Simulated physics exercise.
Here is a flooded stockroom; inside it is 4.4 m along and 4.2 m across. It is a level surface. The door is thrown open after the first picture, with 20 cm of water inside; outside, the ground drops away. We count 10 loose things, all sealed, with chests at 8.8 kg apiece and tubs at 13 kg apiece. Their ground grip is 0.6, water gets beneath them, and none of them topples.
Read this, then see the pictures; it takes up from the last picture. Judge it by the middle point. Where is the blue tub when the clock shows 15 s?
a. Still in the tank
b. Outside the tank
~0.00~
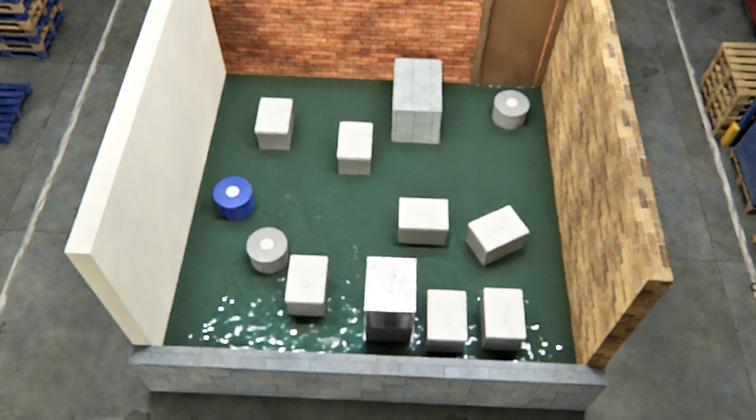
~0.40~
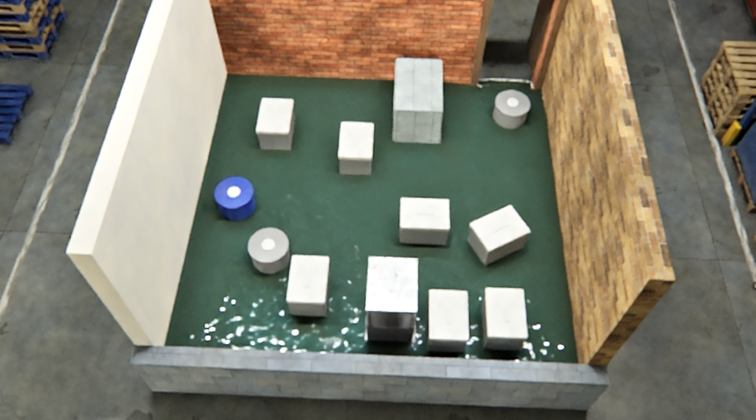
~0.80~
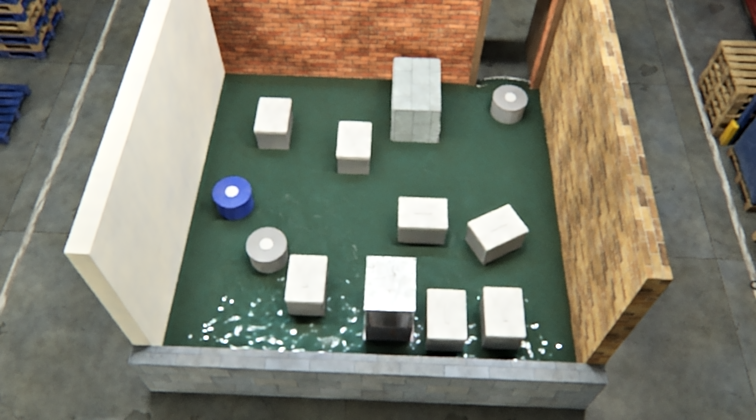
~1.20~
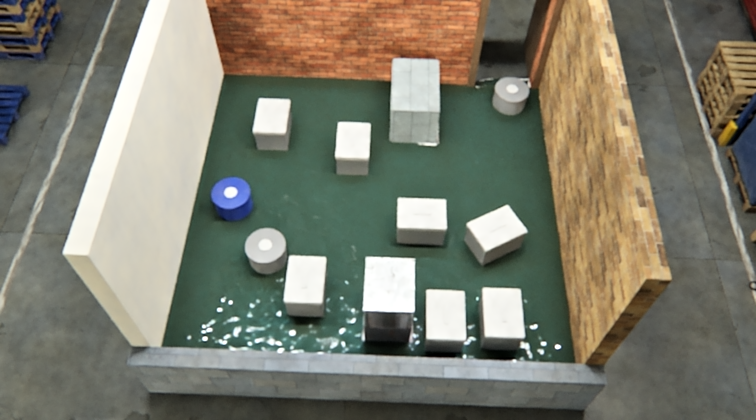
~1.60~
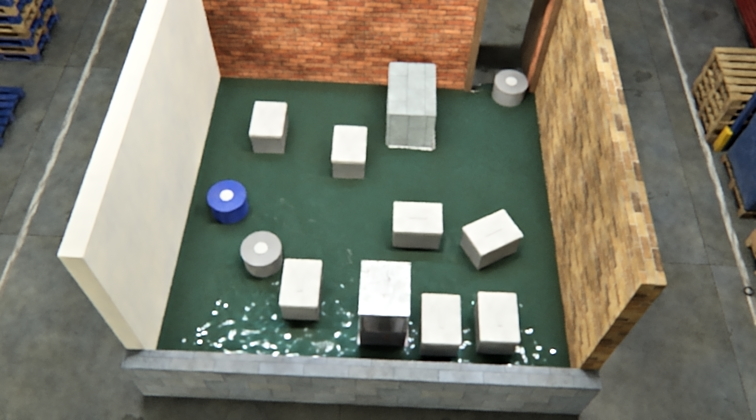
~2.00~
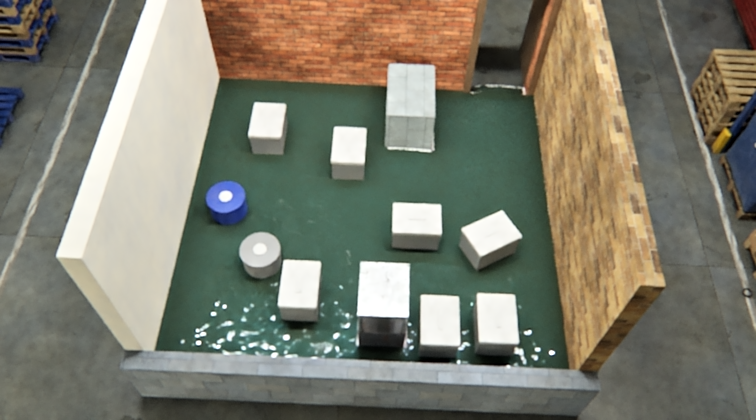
a.
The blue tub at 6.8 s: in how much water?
Depth approx. 16 cm.
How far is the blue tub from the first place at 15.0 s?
Measured offset: Near 30 cm.
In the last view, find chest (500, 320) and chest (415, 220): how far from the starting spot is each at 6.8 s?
20 cm; 80 cm.
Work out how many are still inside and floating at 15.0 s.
Count: 8.
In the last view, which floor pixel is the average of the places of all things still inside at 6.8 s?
About (386, 238).
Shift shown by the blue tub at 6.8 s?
Around 20 cm from the start by that time.
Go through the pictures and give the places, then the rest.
The blue tub at (233, 192) floats; 20 cm deep round most things; 0 of 10 have shifted, in the first frame.
The blue tub at (234, 192) floats; about 3440 L in view; 0 of 10 have shifted, in the second frame.
The blue tub at (232, 192), afloat; 20 cm deep round most things; 1 of 10 have shifted, in the third frame.
The blue tub at (231, 193), afloat; 20 cm deep round most things; 1 of 10 have shifted, in the fourth frame.
The blue tub at (227, 196), afloat; about 3350 L in view; 1 of 10 have shifted, in the fifth frame.
The blue tub at (226, 197) floats; 20 cm deep round most things; 1 of 10 have shifted, in the sixth frame.
After 3.0 s the blue tub is near (226, 197), 0.0 m from its start, afloat; 1 of 10 are out; 9 afloat.
After 6.8 s the blue tub is near (239, 193), 0.2 m from its start, afloat; 1 of 10 are out; 9 afloat.
After 11.0 s the blue tub is near (244, 186), 0.3 m from its start, afloat; 1 of 10 are out; 9 afloat.
After 15.0 s the blue tub is near (254, 196), 0.3 m from its start, afloat; 2 of 10 are out; 8 afloat.
